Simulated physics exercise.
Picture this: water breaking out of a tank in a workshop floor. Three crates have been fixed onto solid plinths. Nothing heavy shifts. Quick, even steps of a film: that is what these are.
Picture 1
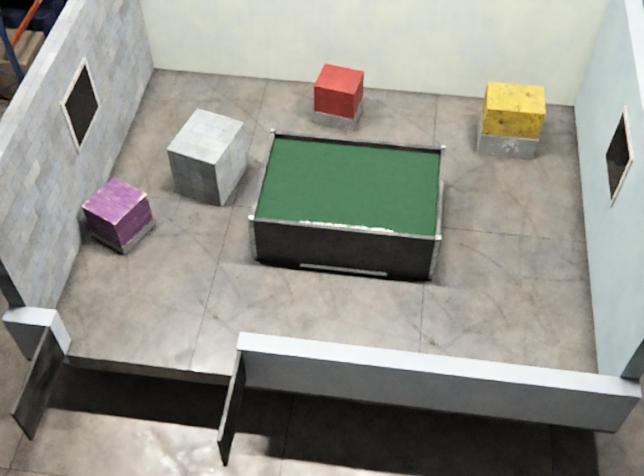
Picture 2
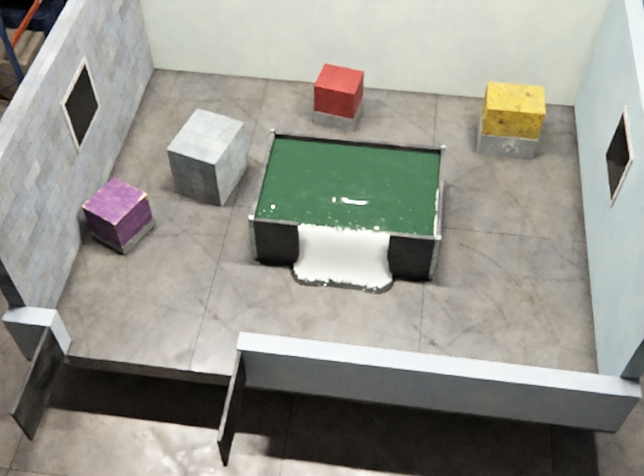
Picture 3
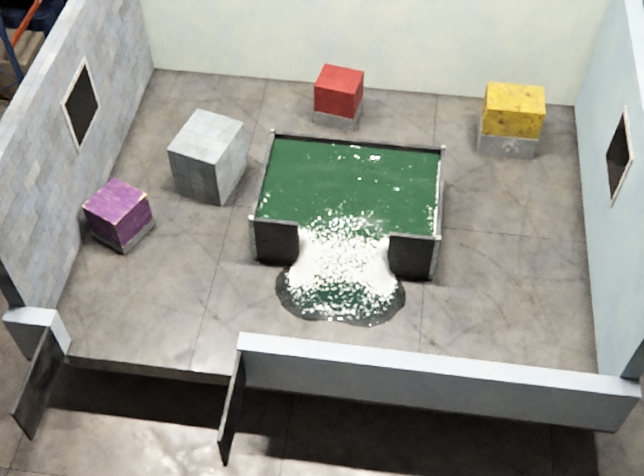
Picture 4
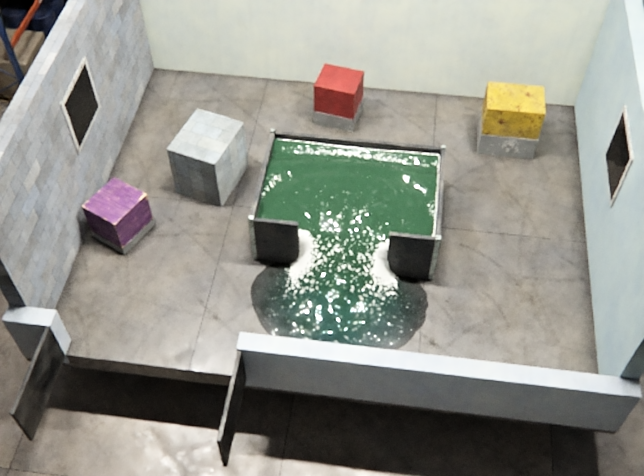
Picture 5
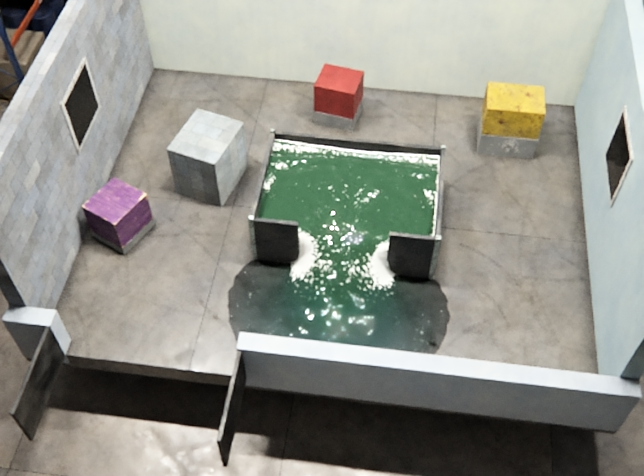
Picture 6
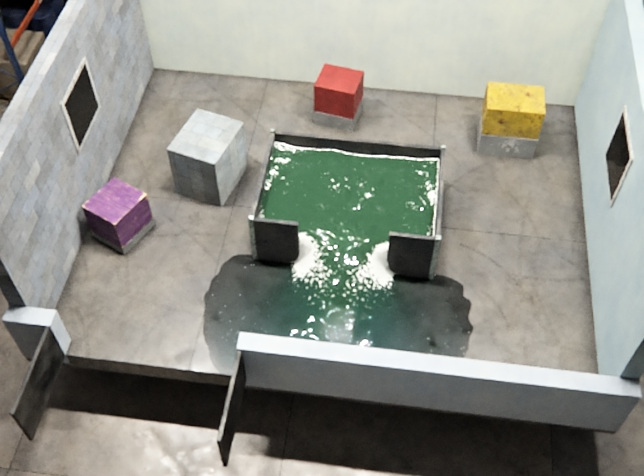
In a workshop, green water bursts through a tank's front gap and spreads across the floor.
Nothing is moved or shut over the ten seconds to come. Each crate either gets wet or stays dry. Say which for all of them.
The red crate stays dry; the yellow crate stays dry; the purple crate gets wet.
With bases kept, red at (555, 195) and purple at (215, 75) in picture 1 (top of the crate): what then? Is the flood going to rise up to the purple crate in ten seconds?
Looking at it, the purple crate is never reached.
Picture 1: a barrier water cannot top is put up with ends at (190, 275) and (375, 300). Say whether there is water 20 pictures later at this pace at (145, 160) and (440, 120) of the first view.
Reached, untouched.
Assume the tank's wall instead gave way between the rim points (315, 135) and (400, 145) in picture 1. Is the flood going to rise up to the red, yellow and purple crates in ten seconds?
Then red crate gets flooded, yellow crate is untouched and purple crate gets flooded.
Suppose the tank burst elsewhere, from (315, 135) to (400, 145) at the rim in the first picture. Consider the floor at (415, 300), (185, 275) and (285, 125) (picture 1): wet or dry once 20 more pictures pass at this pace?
Spot one spared, spot two spared, spot three inundated.
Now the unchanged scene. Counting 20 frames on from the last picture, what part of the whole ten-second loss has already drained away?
Close to 40 per cent.
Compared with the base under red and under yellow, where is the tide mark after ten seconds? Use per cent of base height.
Roughly 50 percent, then 40 percent.
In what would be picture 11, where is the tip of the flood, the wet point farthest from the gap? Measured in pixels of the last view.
I'd put it around (597, 403).
A moment on, water covers 20 % of the floor; the red crate not reached, the yellow crate not reached, the purple crate not reached.
Next, water covers 35 % of the floor; the red crate not reached, the yellow crate not reached, the purple crate water round its plinth.
Then, water covers 55 % of the floor; the red crate not reached, the yellow crate water round its plinth, the purple crate water round its plinth.
Later, water covers 85 % of the floor; the red crate water round its plinth, the yellow crate water round its plinth, the purple crate water round its plinth.
In the end, water covers 100 % of the floor; the red crate stayed above the water, the yellow crate stayed above the water, the purple crate was topped.
